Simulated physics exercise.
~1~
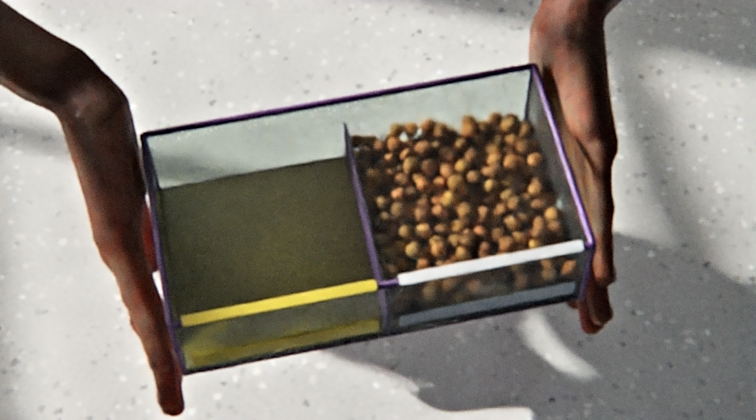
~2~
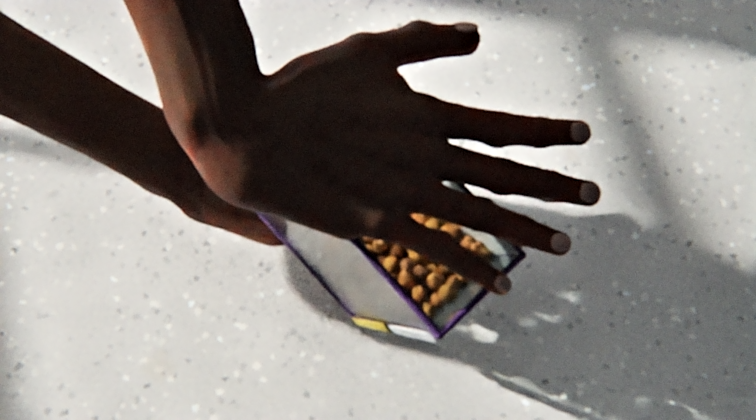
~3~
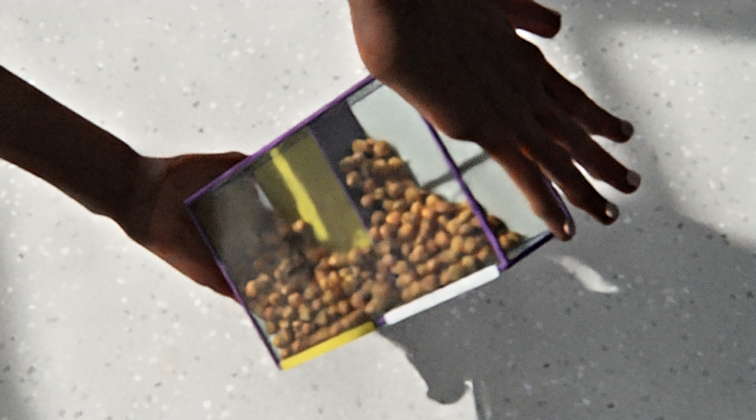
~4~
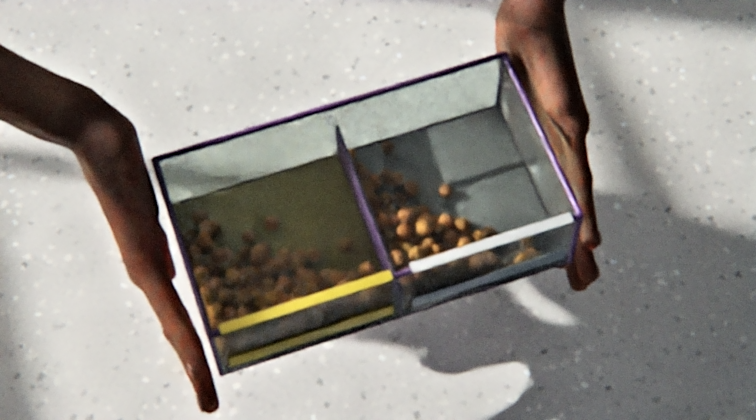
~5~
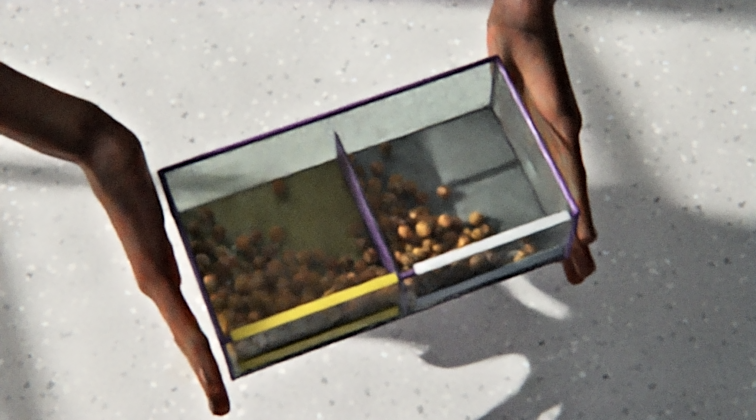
The clip shows two hands holding a clear, purple-edged box with two compartments, the white-marked one full of roasted chickpeas. The hands tip the box steeply and turn it back level, leaving most of the chickpeas in the yellow-marked compartment and fewer in the white-marked one.
